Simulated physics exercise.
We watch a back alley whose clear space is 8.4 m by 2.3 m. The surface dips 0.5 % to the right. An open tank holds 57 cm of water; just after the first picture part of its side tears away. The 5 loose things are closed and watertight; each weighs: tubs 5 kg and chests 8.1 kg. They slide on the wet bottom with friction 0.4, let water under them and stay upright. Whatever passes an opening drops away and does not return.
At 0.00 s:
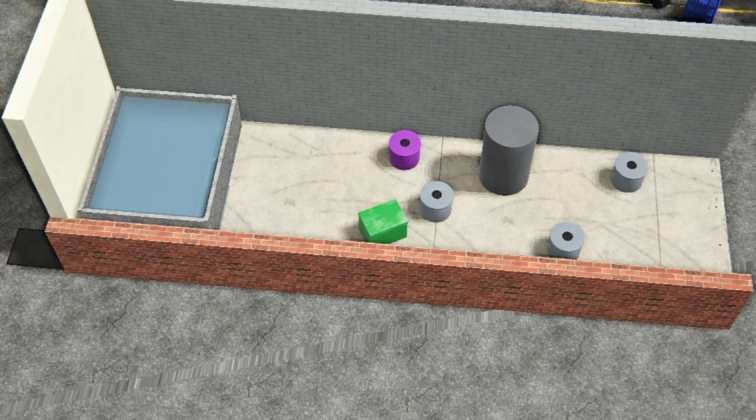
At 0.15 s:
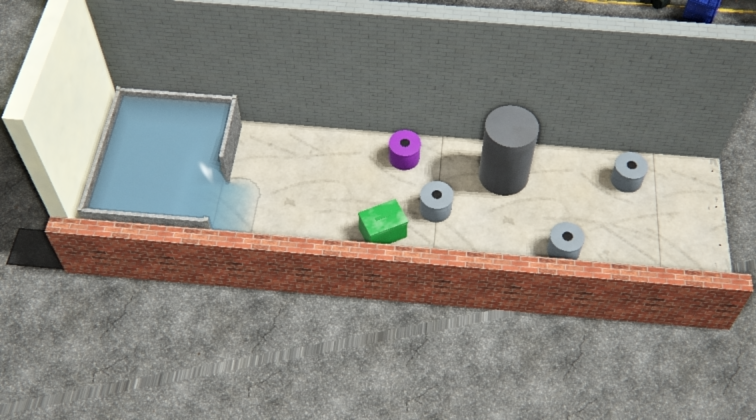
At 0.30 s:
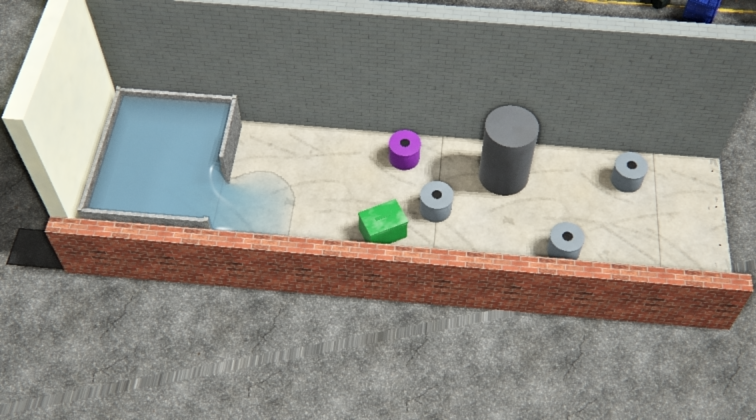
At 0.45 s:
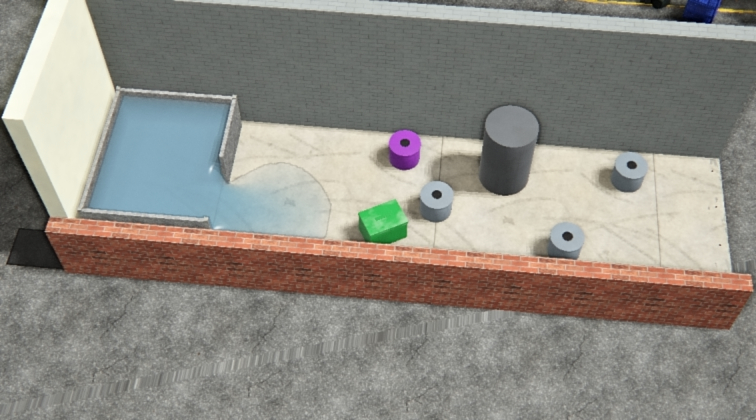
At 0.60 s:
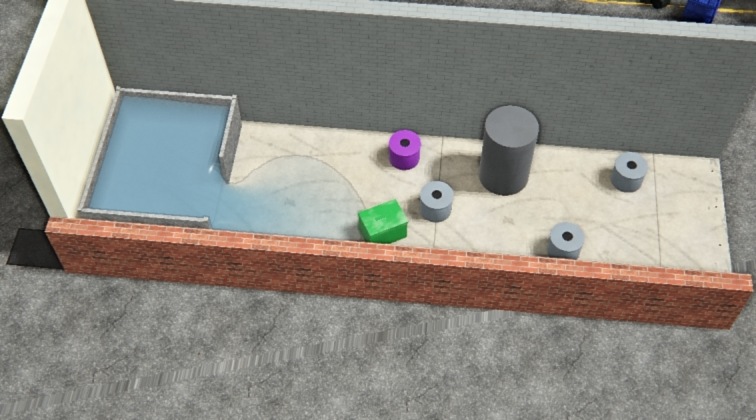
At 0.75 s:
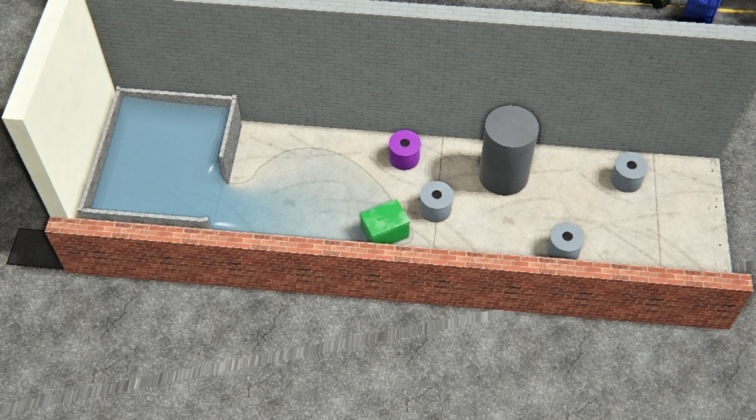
The clip shows a walled alley with an open water tank at left; part of its side gives way and water spreads rightward across the floor, reaching the green chest, while the purple and gray tubs stay in place.
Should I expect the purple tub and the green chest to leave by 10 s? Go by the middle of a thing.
Purple tub remains inside; green chest gets out.
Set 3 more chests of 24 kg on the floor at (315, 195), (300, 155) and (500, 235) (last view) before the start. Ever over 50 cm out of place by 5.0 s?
In turn: More, under, more.
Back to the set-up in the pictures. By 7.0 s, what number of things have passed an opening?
I count 4.
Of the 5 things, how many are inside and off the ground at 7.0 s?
At that moment 1.
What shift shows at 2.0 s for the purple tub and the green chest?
Roughly 80 and 250 cm by then.
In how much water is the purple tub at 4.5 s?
Roughly 11 cm.
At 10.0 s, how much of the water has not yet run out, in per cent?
About 46 per cent.
After 2.0 s the purple tub is near (456, 133), 0.7 m from its start, afloat; the green chest is near (567, 231), 2.4 m from its start, afloat; 0 of 5 are out; 2 afloat.
After 4.5 s the purple tub is near (476, 133), 1.0 m from its start, afloat; the green chest has gone out; 4 of 5 are out; 1 afloat.
After 7.0 s the purple tub is near (476, 135), 1.0 m from its start, afloat; the green chest has gone out; 4 of 5 are out; 1 afloat.
After 10.0 s the purple tub is near (476, 136), 1.0 m from its start, aground; the green chest has gone out; 4 of 5 are out; 0 afloat.
